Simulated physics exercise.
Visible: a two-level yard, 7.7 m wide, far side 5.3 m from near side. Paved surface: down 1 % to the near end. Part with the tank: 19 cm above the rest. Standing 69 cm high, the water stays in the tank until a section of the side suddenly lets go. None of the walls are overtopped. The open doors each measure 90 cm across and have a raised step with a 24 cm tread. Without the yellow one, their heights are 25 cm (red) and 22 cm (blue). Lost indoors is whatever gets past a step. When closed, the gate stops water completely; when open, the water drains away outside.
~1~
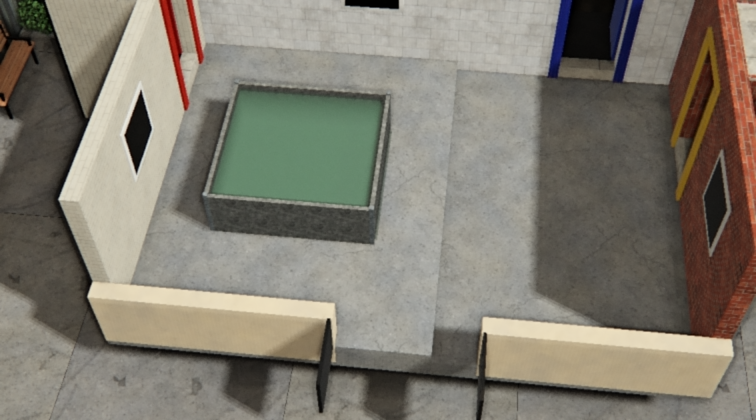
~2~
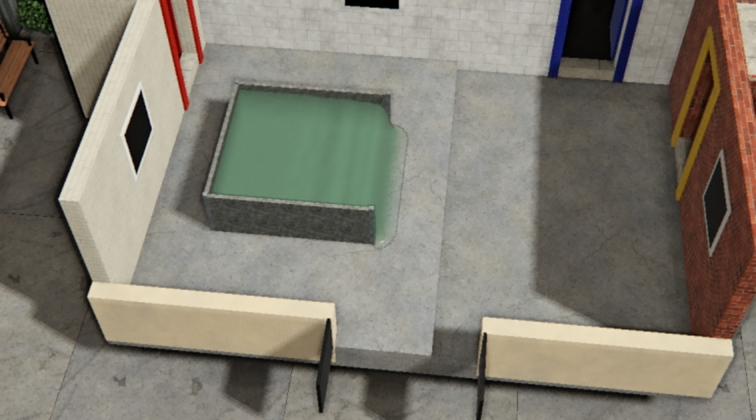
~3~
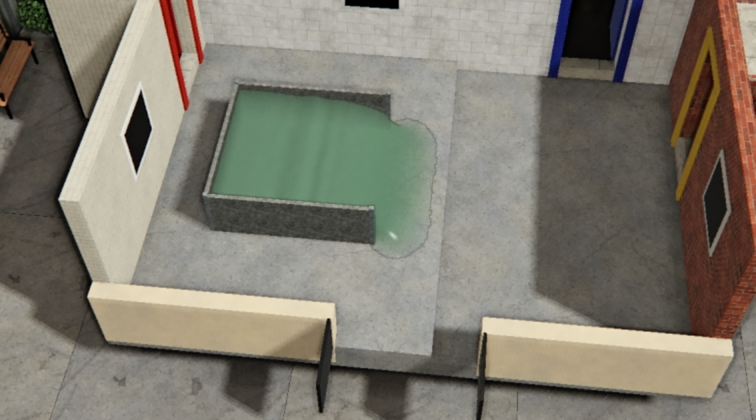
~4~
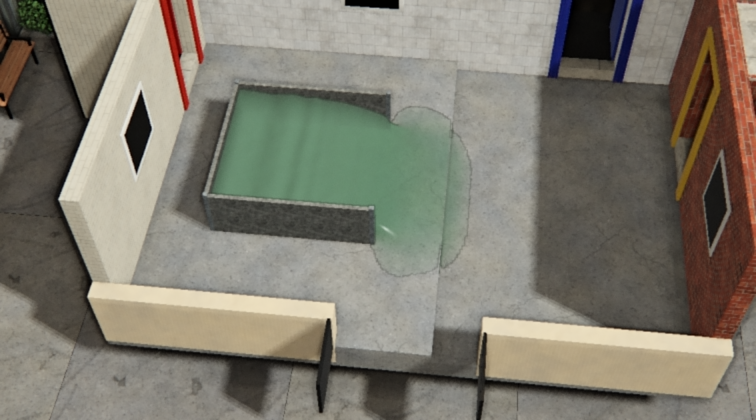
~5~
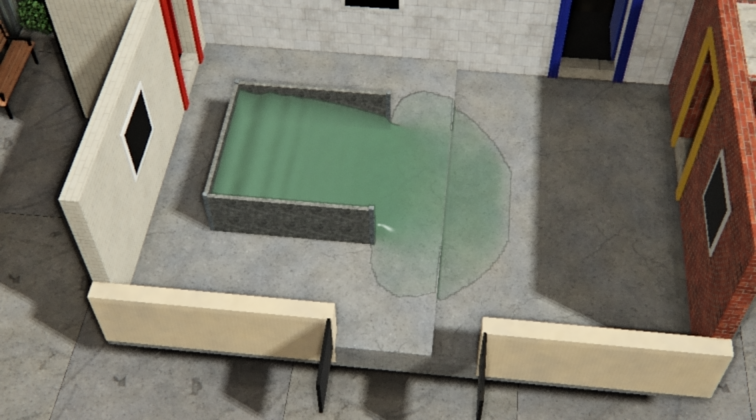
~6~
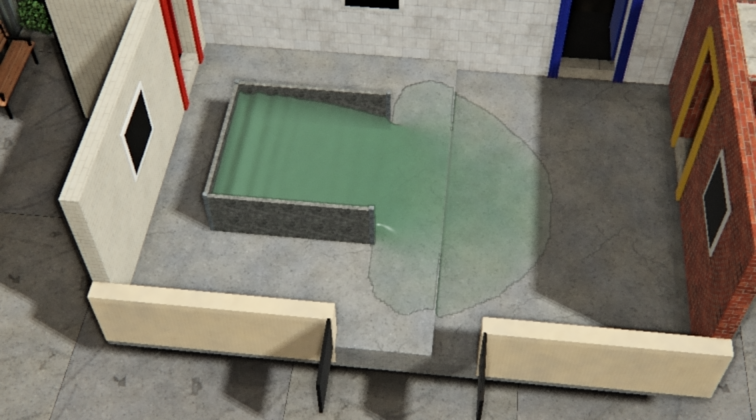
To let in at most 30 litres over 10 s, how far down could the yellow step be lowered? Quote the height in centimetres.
Down to roughly 24 cm.
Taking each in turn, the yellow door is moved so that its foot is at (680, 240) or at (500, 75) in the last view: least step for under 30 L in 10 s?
About 27 and 12.0 cm.
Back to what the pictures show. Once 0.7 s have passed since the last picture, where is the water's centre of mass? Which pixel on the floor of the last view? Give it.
The balance point sits at roughly (385, 184).
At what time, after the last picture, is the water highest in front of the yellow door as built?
Some 1.8 s, more or less.
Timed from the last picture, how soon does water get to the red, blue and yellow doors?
Red not within the 10 s, blue 0.9 s, yellow 0.6 s.
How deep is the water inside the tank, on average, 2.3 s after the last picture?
About 17 cm.
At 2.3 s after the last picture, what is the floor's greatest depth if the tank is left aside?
Close to 40 centimetres.
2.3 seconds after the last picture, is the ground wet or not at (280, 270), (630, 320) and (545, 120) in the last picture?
Those three come out bone-dry, soaked and soaked, in that order.
Then, 0.7 s after the last picture water covers 50 % of the floor, deepest (30 cm) near (390, 206); 5 cm at the yellow door, 0 litres in over its 25 cm step.
Then, 2.3 s after the last picture water covers 60 % of the floor, deepest (40 cm) near (685, 370); 28 cm at the yellow door, 15 litres in over its 25 cm step.
Then, 9.3 s after the last picture water covers 55 % of the floor, deepest (22 cm) near (685, 370); 14 cm at the yellow door, 20 litres in over its 25 cm step.
At the yellow door as built, the water peaked near 31 cm, 1.7 s after the last picture.
Run again over the same 10 s with other heights there, 60 litres in over 20.5 cm, 8 litres over 27.5 cm. The limit of 30 litres is kept from about 24 cm up.
